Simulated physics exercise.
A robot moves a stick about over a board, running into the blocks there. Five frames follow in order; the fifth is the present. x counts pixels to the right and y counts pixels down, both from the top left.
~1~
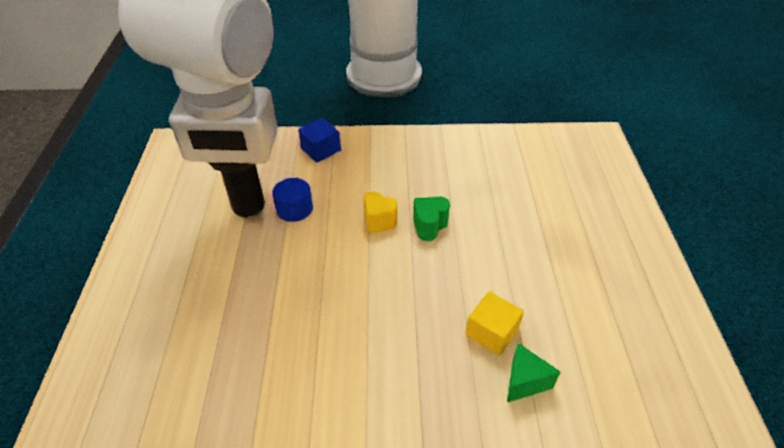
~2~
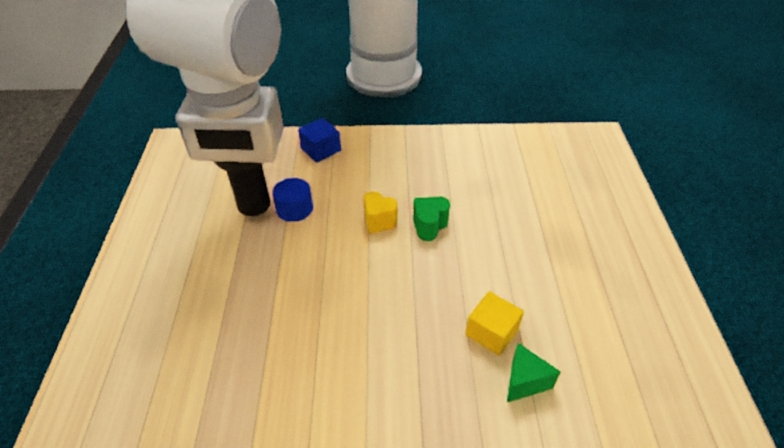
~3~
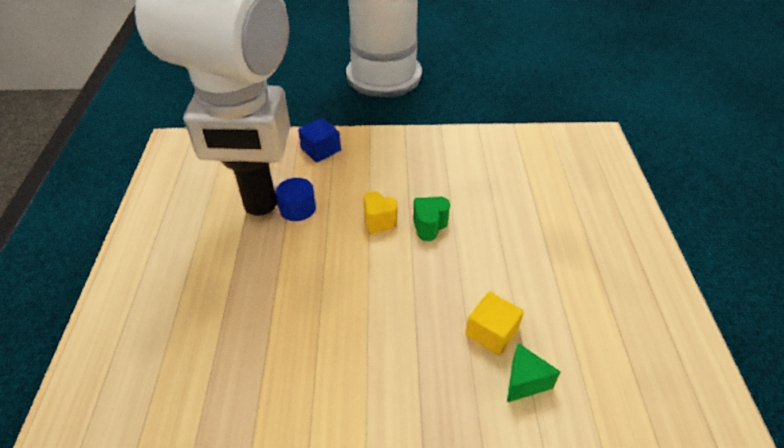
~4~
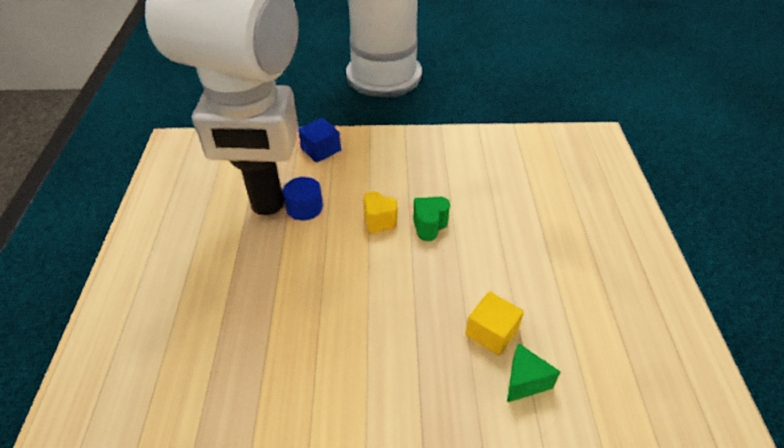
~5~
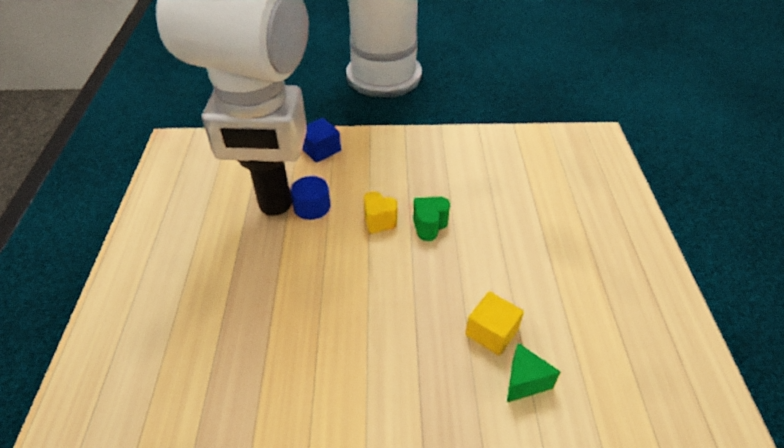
On a light wooden board, a robot arm holds a black stick upright just left of a blue cylinder, with blue, yellow and green blocks nearby. The stick moves slightly right and meets the cylinder, then pushes it a short way right toward the yellow heart-shaped block, which stays still.
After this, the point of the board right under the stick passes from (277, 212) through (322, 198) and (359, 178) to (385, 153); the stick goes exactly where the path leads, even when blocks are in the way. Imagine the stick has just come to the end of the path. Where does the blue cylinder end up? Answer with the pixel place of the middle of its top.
It is going to be at (382, 175).
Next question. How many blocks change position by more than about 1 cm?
Counting only shifts above 1 cm, I get one block.
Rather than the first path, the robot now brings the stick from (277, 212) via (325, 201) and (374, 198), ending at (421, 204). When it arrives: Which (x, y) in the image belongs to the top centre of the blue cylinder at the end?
Around (452, 173).
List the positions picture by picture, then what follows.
The first picture shows stick tip (249, 205); block tops, blue cylinder (291, 189); yellow heart-shaped block (379, 203).
The second picture shows stick (254, 205); blocks unchanged.
The third picture shows stick (260, 204); blue cylinder (294, 189).
The fourth picture shows stick (268, 204); blue cylinder (301, 188).
The fifth picture shows stick (275, 204); blue cylinder (309, 187); yellow heart-shaped block (379, 203).
On the path given first. One third of the way, stick (322, 189); blue cylinder (356, 179).
Two thirds of the way, stick (359, 169); blue cylinder (382, 175).
At the end, stick (385, 145); blue cylinder (382, 175); yellow heart-shaped block in place.
